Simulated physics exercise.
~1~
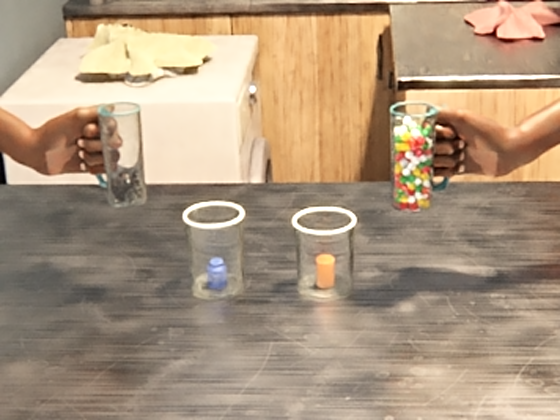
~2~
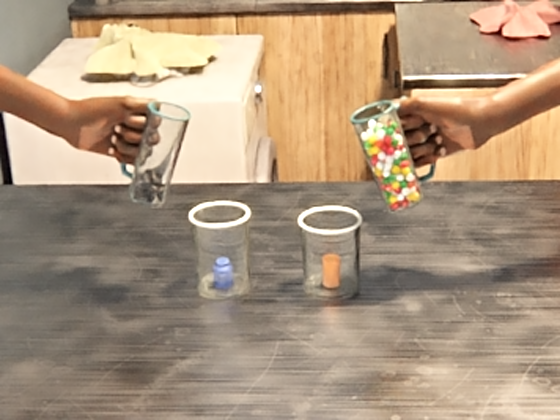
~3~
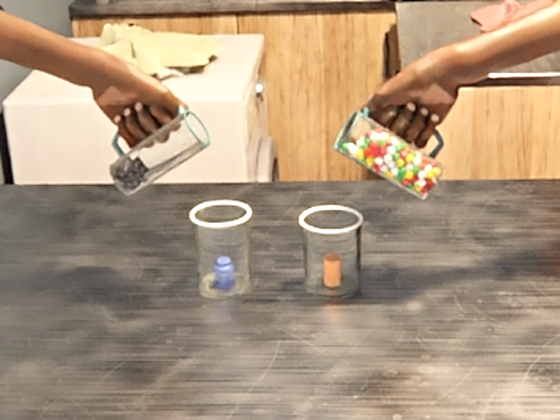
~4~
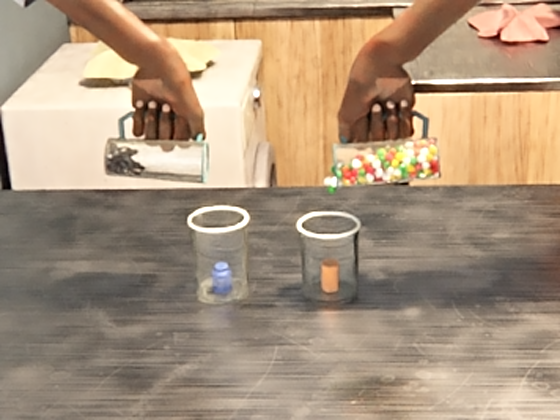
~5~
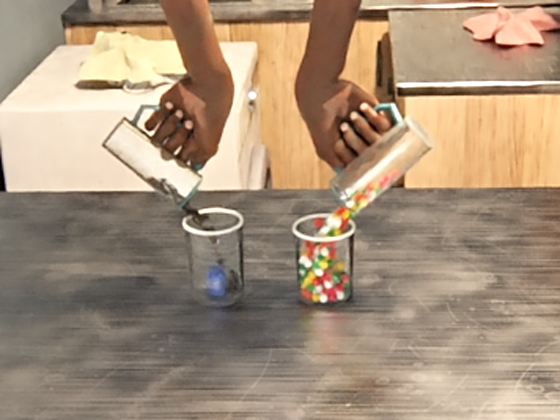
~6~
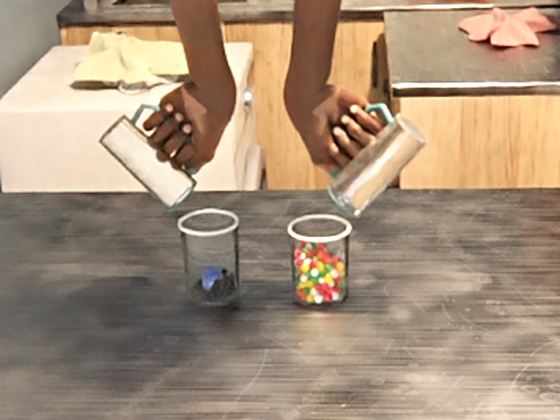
Two hands, one reaching in from each side, hold clear cups above a dark wood-grain table, seen from the front by a slightly swaying camera. The left cup carries a little dark loose stuff, the right one many colourful candy-like pieces. Below stand two clear glasses, a small blue object in the left and an orange one in the right. The hands tilt the cups onto their sides, then tip them over, and both loads pour down. Finally the cups are empty, the blue object still shows above a shallow dark layer, and the orange one is buried under bright pieces.
